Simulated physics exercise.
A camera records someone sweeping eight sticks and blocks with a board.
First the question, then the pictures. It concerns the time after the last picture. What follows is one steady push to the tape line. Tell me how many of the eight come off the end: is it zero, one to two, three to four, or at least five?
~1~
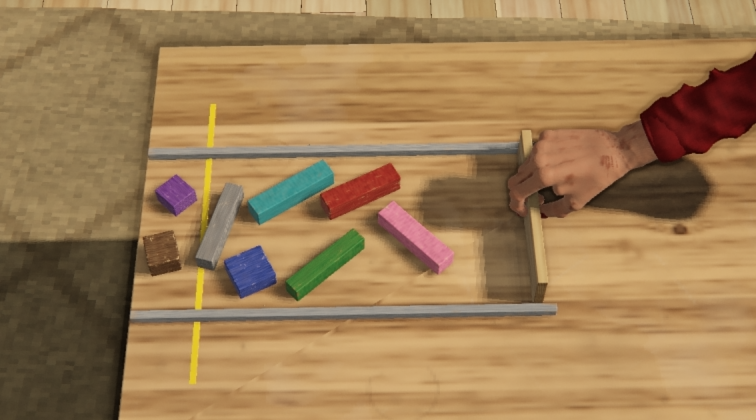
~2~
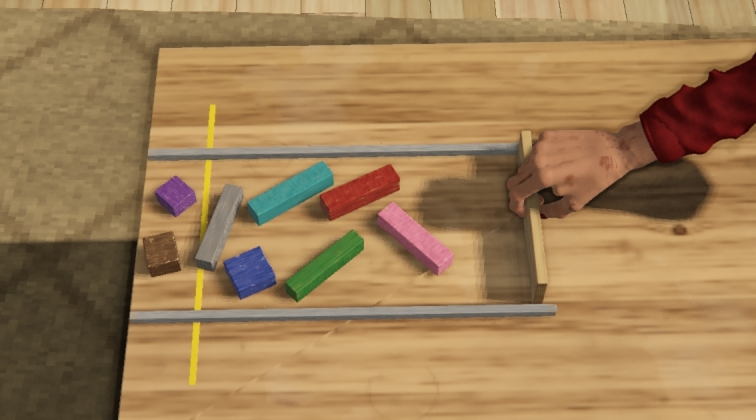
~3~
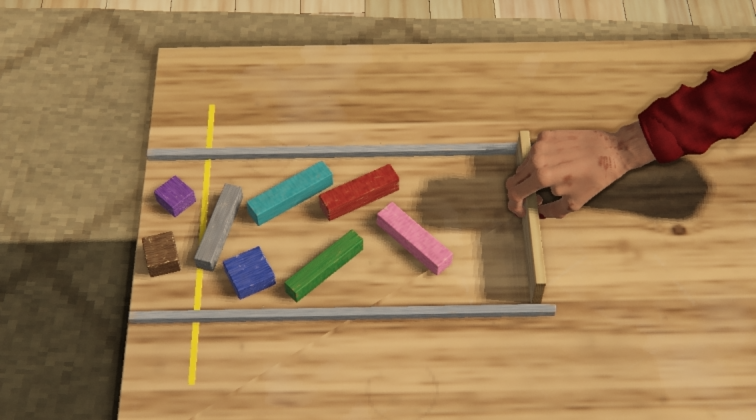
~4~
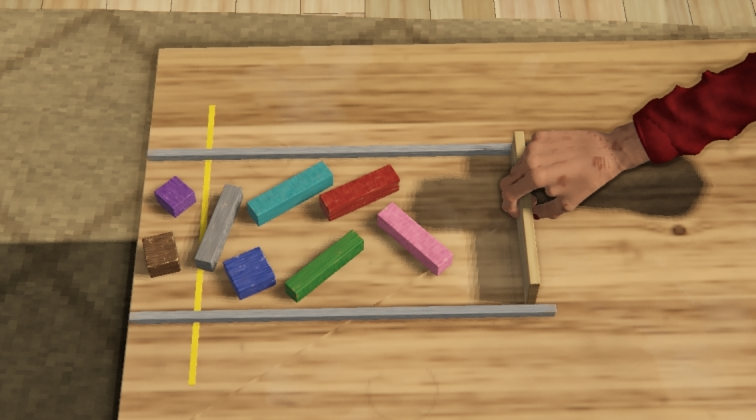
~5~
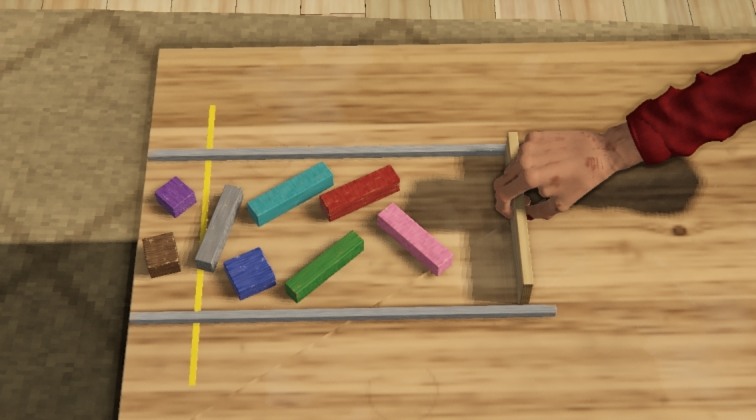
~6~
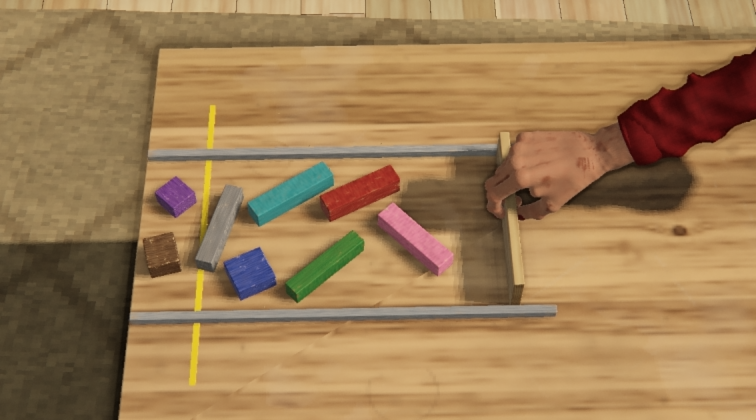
It is three to four.
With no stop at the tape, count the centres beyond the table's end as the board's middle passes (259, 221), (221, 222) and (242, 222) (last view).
Respectively 1, 3 and 2.
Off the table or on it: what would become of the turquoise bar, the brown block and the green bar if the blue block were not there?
Taking them one by one, the turquoise bar holds its spot, the brown block drops away and the green bar holds its spot.
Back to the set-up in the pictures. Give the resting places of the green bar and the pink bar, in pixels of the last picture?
For the green bar it's (169, 271), and for the pink bar it's (191, 240).
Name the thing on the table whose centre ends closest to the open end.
Answer: The blue block.
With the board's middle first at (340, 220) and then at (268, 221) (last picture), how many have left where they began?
Counting first: 4, next 8.
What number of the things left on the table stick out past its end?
The total here is 3.
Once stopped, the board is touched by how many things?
Contact count: 2.
Early on, none off yet; brown block at rest near (162, 255); purple block at rest near (176, 197); grey bar at rest near (220, 228).
A while later, none off yet; brown block travelled about its own width near (131, 256); purple block leaning well over near (127, 202); grey bar travelled about its own width near (155, 229).
Finally, the number that fall off is three or four; lost, grey bar, purple block and brown block.
